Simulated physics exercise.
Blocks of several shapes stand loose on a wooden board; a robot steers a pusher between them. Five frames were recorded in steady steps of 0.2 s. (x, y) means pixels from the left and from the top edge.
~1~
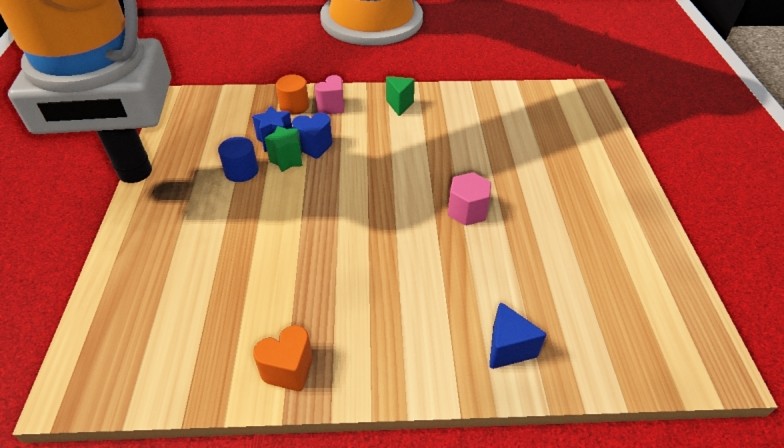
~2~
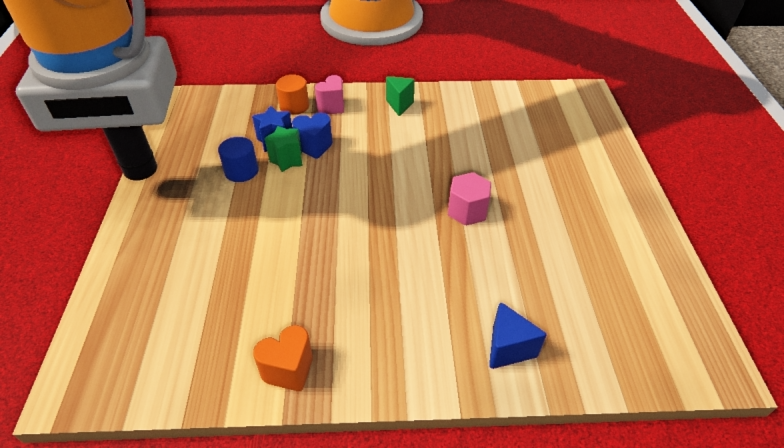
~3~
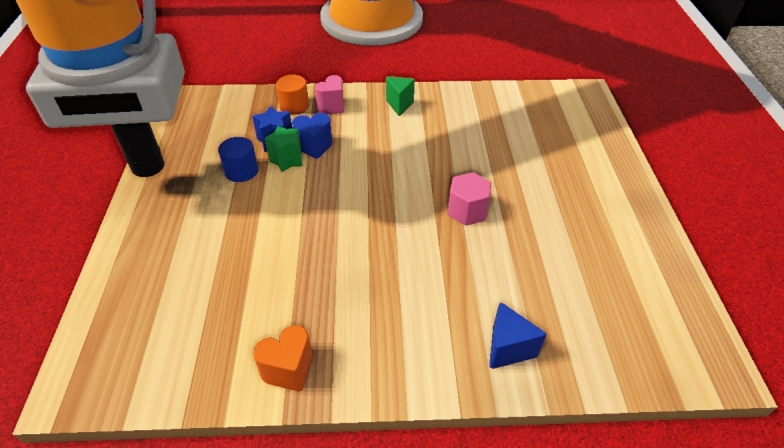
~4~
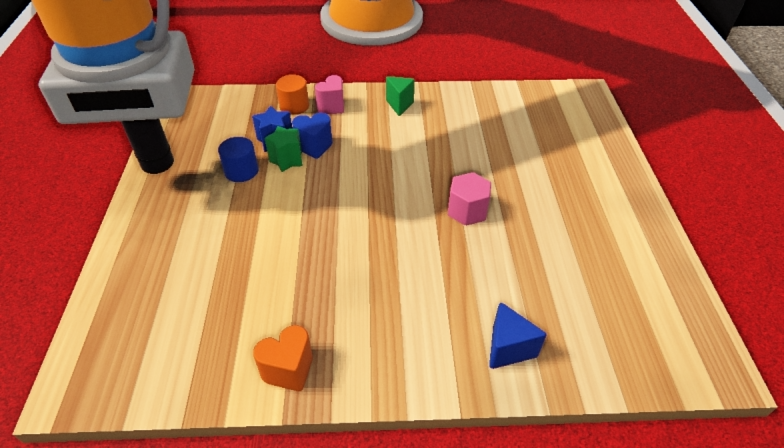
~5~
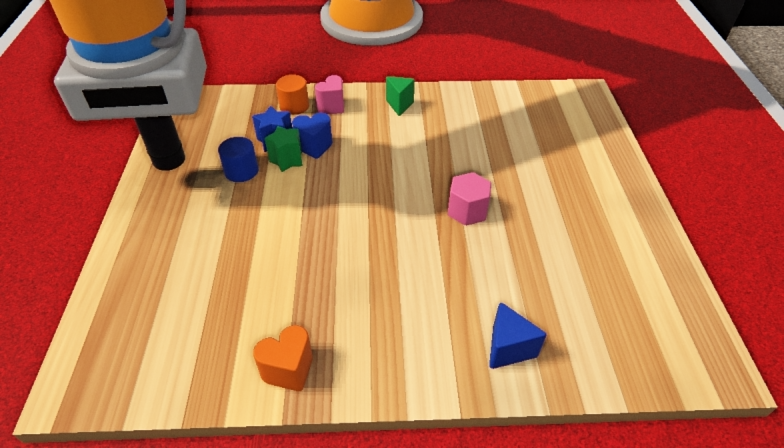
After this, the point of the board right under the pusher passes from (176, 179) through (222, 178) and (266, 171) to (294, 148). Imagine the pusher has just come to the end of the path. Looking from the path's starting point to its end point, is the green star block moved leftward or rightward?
It's pushed left.
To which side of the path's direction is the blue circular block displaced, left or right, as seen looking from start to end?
Sideways shift: Left.
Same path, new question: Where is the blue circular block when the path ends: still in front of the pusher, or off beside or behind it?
It will keep going ahead of the pusher.
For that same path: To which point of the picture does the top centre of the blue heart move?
My best guess is (371, 101).
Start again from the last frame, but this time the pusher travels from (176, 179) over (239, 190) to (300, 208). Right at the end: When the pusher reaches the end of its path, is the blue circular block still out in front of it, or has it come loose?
That block drops off.
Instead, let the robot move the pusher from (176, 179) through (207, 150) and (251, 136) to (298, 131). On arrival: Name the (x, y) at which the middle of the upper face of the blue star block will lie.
Near (320, 118).
The first path, step by step. One third of the way, pusher at (217, 160); blue circular block at (248, 144).
Two thirds of the way, pusher at (264, 153); blue circular block at (292, 134); green star block at (320, 126), turned 15° clockwise; blue heart at (339, 112), turned 25° anticlockwise.
At the end, pusher at (291, 130); blue circular block at (319, 115); blue star block at (274, 111), turned 35° anticlockwise; green star block at (348, 111), turned 30° clockwise; blue heart at (371, 101).
